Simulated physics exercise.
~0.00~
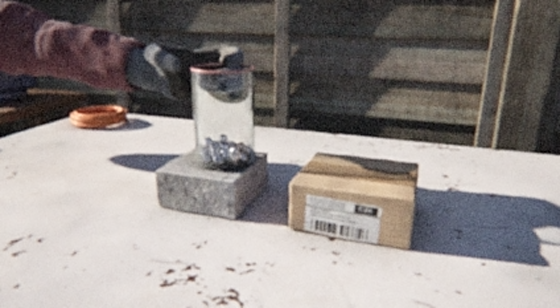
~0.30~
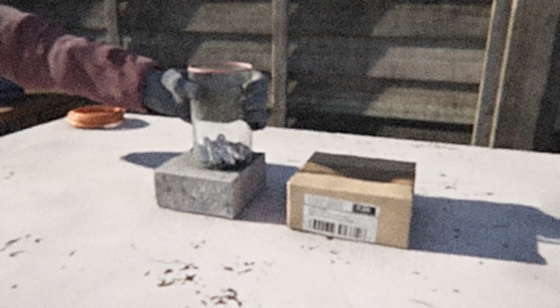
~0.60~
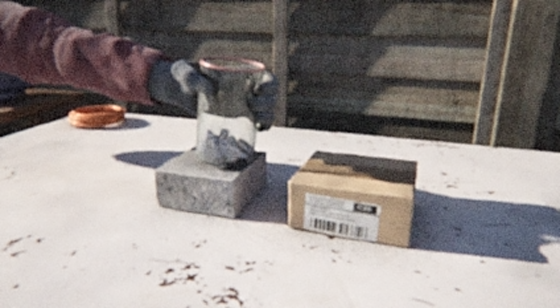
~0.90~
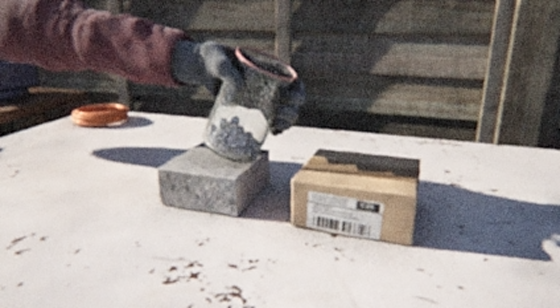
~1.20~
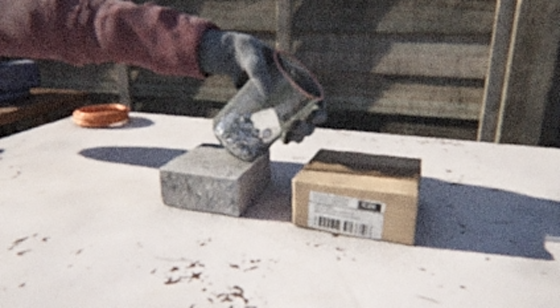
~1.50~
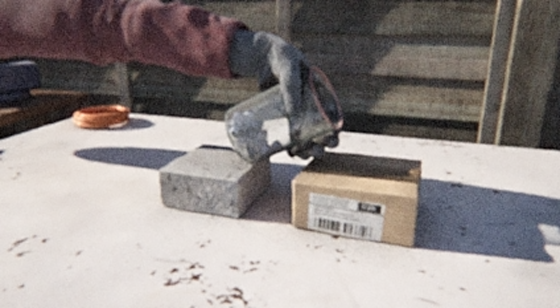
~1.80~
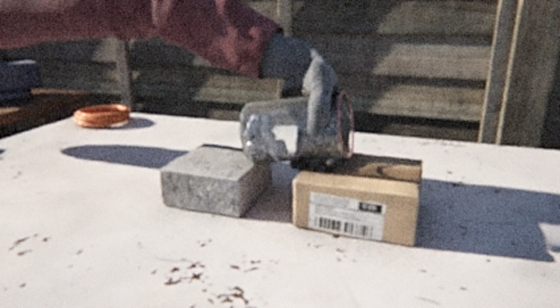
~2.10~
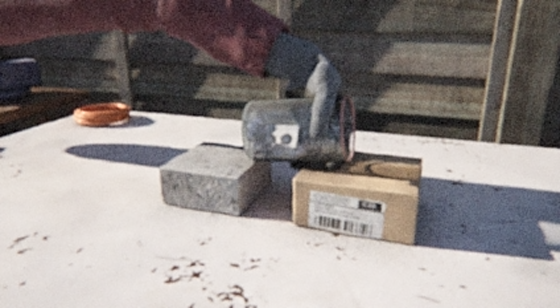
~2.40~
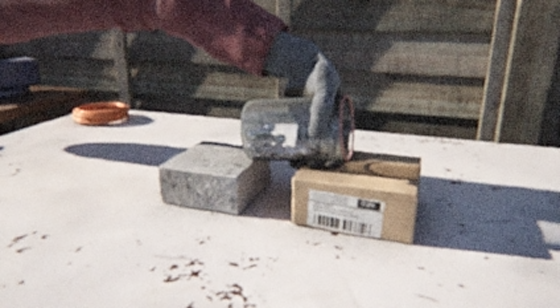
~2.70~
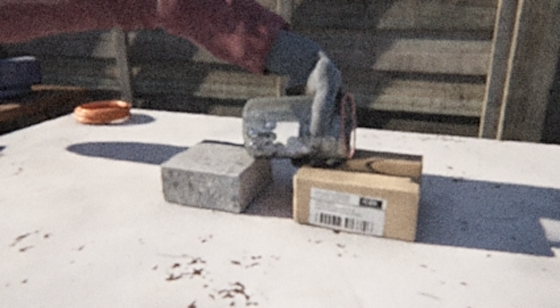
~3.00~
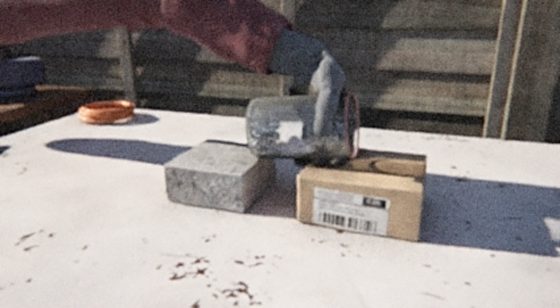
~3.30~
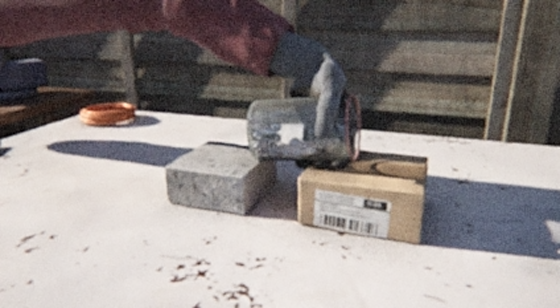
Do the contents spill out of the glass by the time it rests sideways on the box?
No, the contents all stay inside the glass as the gloved hand holds it on its side against the box.
On an outdoor table, a gloved hand tips an open glass sideways against a box.
